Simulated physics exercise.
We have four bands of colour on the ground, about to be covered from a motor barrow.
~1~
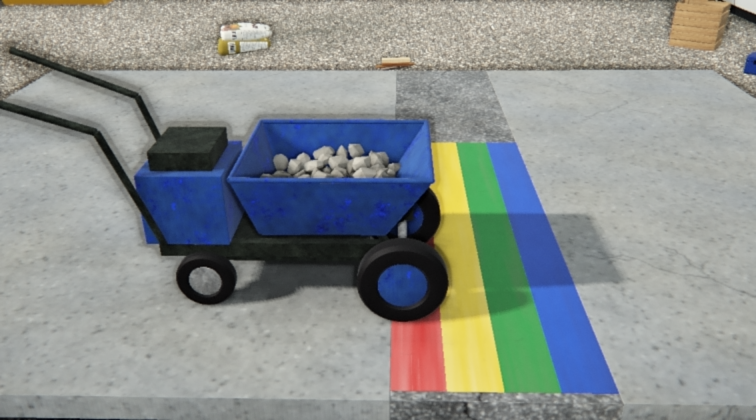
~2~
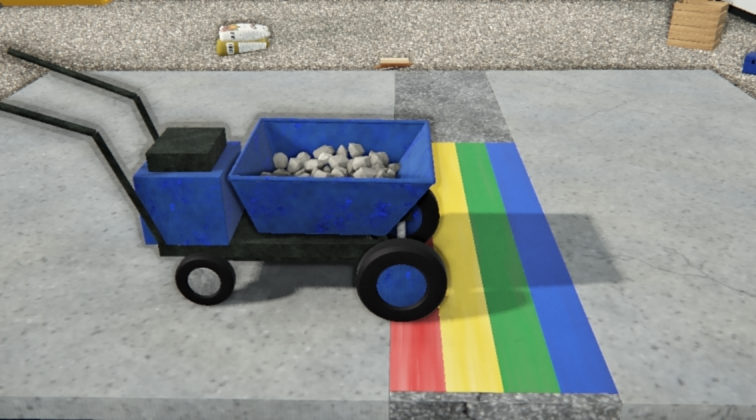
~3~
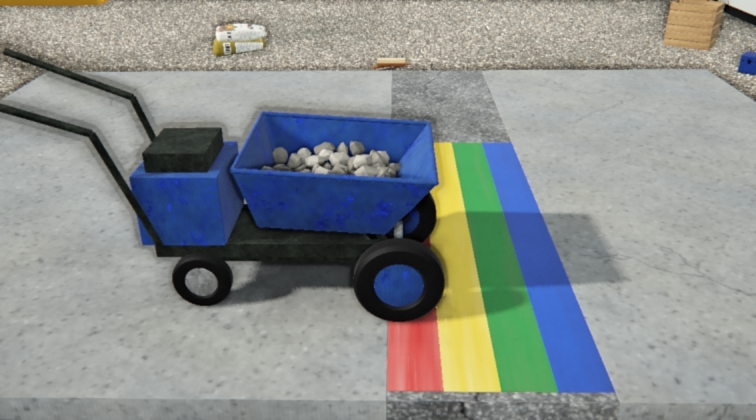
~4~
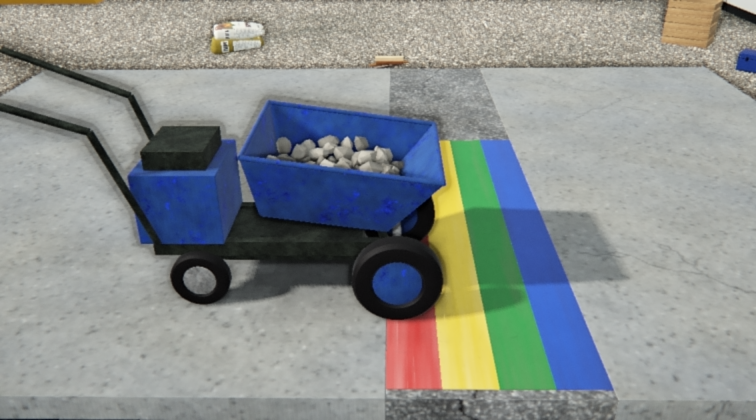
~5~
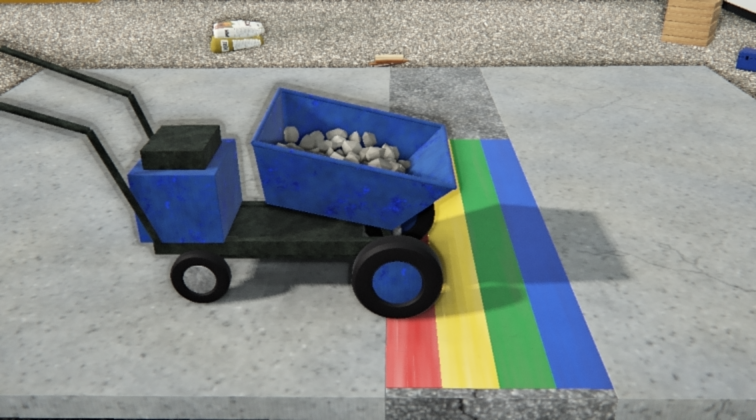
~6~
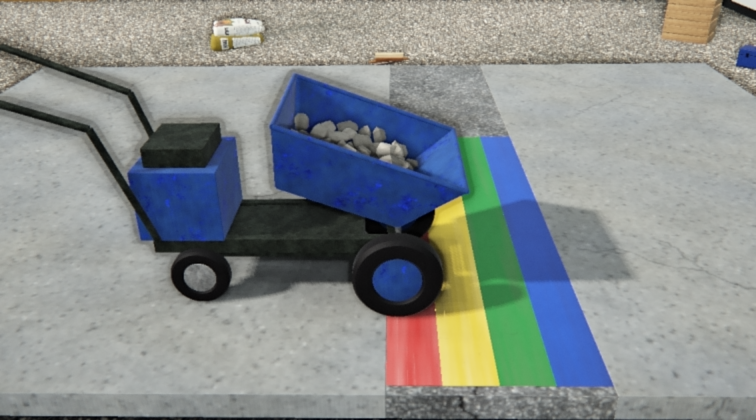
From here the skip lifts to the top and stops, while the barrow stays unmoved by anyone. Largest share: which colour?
Colour: Blue.
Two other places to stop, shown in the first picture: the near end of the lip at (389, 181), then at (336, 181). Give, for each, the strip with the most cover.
The green one at the first place, then the strip in yellow at the second.
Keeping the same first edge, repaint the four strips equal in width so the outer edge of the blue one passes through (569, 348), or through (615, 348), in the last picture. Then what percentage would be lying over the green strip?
First some 10, then 40 per cent.
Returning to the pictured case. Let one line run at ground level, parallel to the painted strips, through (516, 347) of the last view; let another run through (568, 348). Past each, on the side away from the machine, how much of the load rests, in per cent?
About 90 and 50 %.
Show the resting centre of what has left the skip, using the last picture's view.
(540, 268).
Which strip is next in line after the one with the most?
Number two is that green strip.
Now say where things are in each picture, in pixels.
Lip of the skip (432, 181), level; top of the load (338, 176), broken stones; red strip (417, 348); yellow strip (470, 348); green strip (522, 349); blue strip (575, 349), in the first picture.
Lip of the skip (433, 182), level; top of the load (338, 176), in the second picture.
Lip of the skip (436, 183), tipped barely; top of the load (321, 172), in the third picture.
Lip of the skip (444, 184), tipped a little; top of the load (325, 165), in the fourth picture.
Lip of the skip (454, 188), tipped a little; top of the load (315, 157), in the fifth picture.
Lip of the skip (467, 192), tipped clearly; top of the load (326, 147); red strip (413, 342); yellow strip (465, 342); green strip (517, 343); blue strip (570, 343), in the sixth picture.
Just after the last frame, skip tipped steeply; every one in the skip.
A moment on, skip tipped steeply; almost all in the skip; just a few over the green strip; about a tenth over the blue strip.
Further on, skip tipped right over; roughly a quarter in the skip; about a tenth over the green strip; roughly half over the blue strip; roughly a quarter off the paint.
When it is over, skip tipped right over; not one over the red strip; just a few over the yellow strip; roughly a quarter over the green strip; roughly half over the blue strip; roughly a quarter off the paint.
